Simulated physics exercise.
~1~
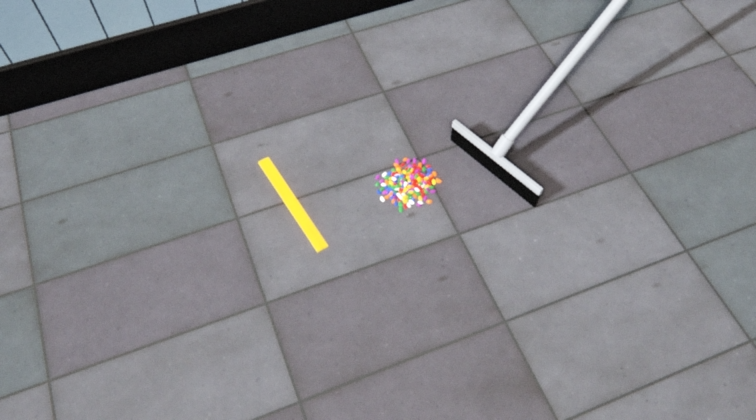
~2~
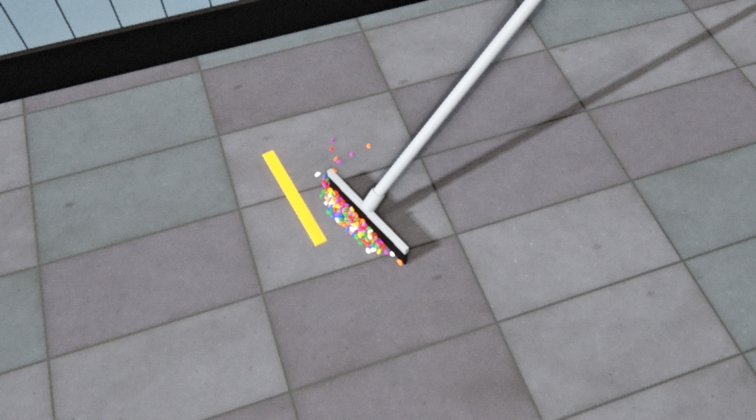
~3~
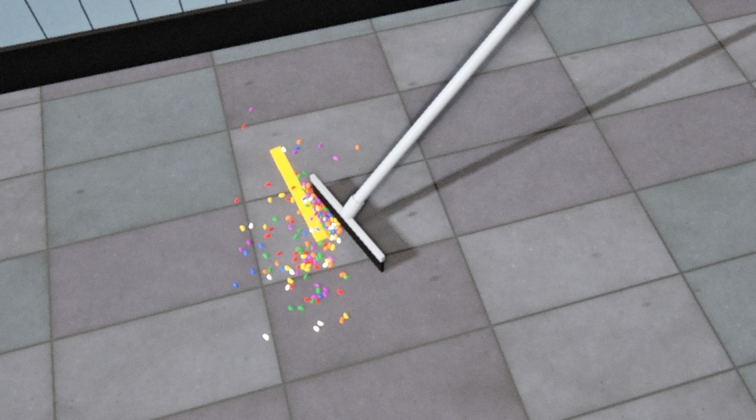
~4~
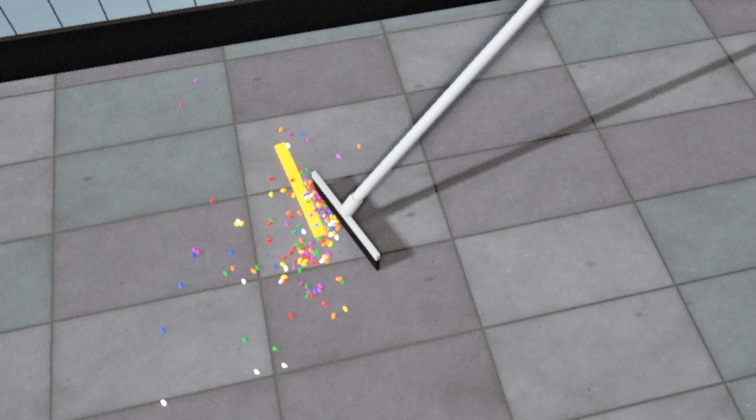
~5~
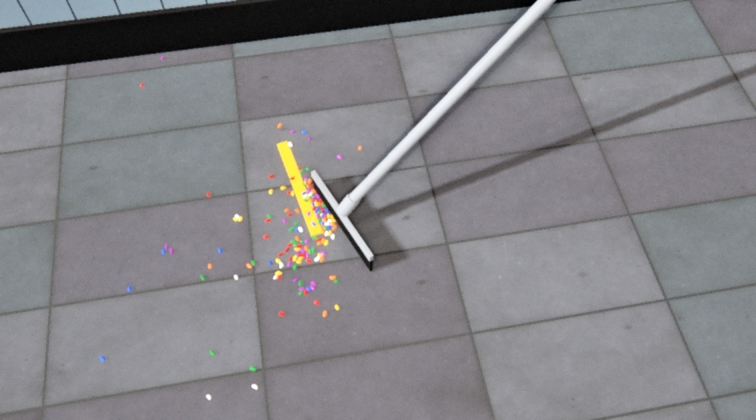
A white, long-handled squeegee with a black blade stands on a grey tiled floor, seen from above at an angle, to the right of a small heap of many-coloured jelly beans. Further left lies a flat yellow strip, and a pale blue wall with a black base runs along the top. The squeegee slides left and gathers the sweets into a band along its blade, leaving a few behind. It pushes them against the strip and stops just short of it, as many scatter left and downwards. The view drifts slightly, and most end around the strip's lower end, with strays farther left.
